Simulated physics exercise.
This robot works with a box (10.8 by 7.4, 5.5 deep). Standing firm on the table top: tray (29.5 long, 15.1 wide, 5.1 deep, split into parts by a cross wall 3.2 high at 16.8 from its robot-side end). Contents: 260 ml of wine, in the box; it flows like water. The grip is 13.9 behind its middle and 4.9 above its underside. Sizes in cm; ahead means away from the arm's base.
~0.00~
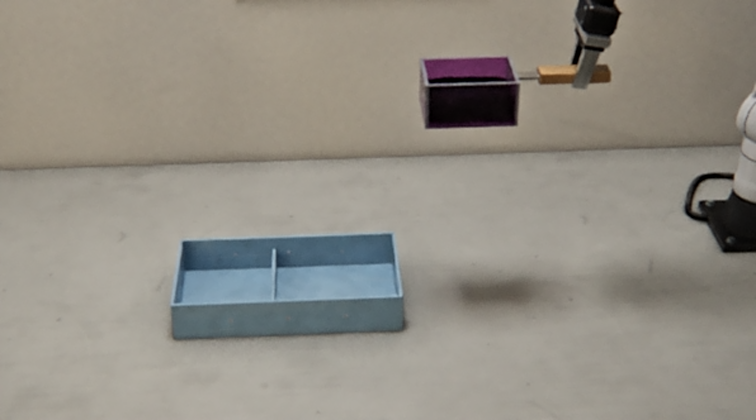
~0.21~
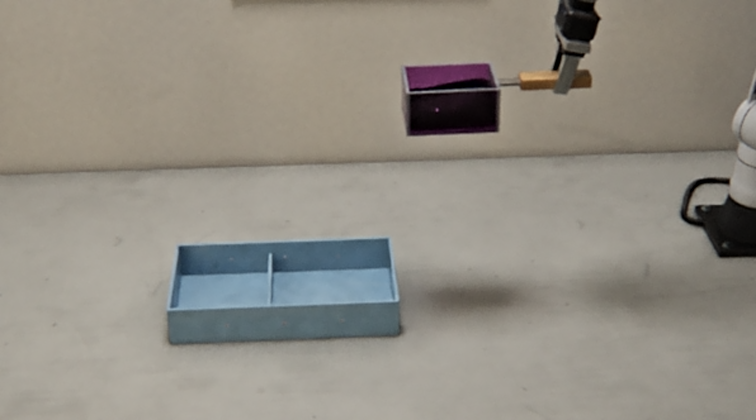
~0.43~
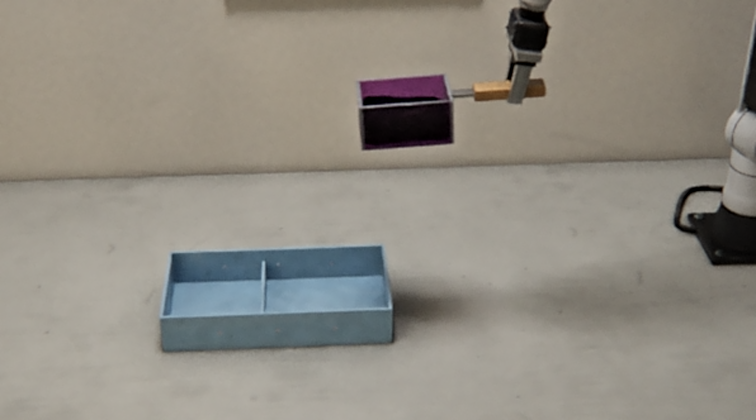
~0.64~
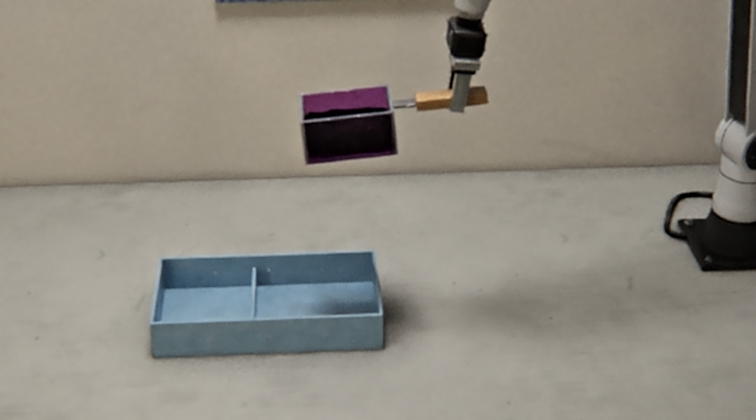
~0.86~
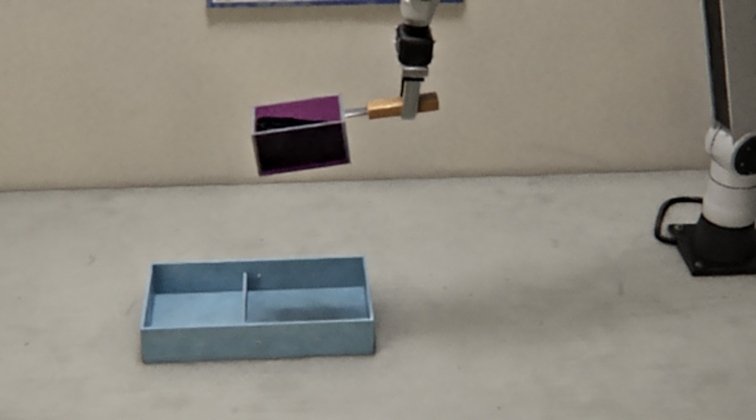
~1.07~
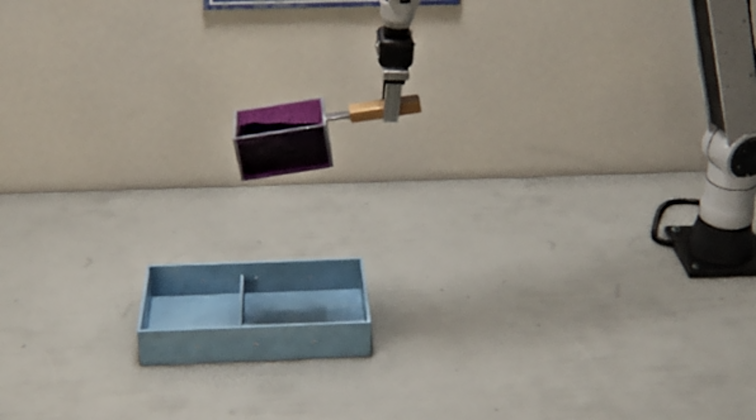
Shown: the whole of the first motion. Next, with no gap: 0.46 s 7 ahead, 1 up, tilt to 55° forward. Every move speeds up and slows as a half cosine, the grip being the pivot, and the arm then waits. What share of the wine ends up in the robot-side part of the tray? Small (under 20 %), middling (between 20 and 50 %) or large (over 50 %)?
A small share, under 20 %, ends in the robot-side part of the tray.
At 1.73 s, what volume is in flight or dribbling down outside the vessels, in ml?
Some 20 ml.
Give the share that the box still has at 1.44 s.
Near 85 %.
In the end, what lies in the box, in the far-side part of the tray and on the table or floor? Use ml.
About 90, 140, 15 ml.
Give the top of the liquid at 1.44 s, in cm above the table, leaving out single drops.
About 22 cm.
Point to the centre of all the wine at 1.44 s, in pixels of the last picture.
Near (256, 205).
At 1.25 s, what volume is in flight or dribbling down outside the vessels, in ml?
Some 0 ml.
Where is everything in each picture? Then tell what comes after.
Box floor at (468, 110), level; upper third of the wine around (469, 91), from x 425 to 515, top at y 80; 255 ml in the box, in the first frame.
Box floor at (450, 117), level; upper third of the wine around (464, 96), from x 405 to 495, top at y 80, in the second frame.
Box floor at (405, 130), tilted 3° forward; upper third of the wine around (400, 110), from x 360 to 450, top at y 95, in the third frame.
Box floor at (350, 142), tilted 5° forward; upper third of the wine around (351, 122), from x 305 to 395, top at y 110, in the fourth frame.
Box floor at (304, 152), tilted 7° forward; upper third of the wine around (288, 133), from x 260 to 345, top at y 120, in the fifth frame.
Box floor at (286, 156), tilted 8° forward; upper third of the wine around (277, 137), from x 240 to 330, top at y 125; 255 ml in the box, in the sixth frame.
By 1.25 s, tilted 24° forward, liquid up to 27 above the table; 255 ml in the box.
By 1.44 s, tilted 51° forward, liquid up to 22 above the table; 215 ml in the box, 40 ml in the air or running down outside.
By 1.73 s, tilted 55° forward, liquid up to 28 above the table; 125 ml in the box, 110 ml in the far-side part, 20 ml in the air or running down outside.
By 2.53 s, tilted 55° forward, liquid up to 19 above the table; 140 ml in the far-side part, 95 ml in the box, 15 ml on the table or floor, 5 ml in the robot-side part.
Final state, 140 ml in the far-side part, 95 ml in the box, 15 ml on the table or floor, 5 ml in the robot-side part. That is 3 % in the robot-side part of the tray.
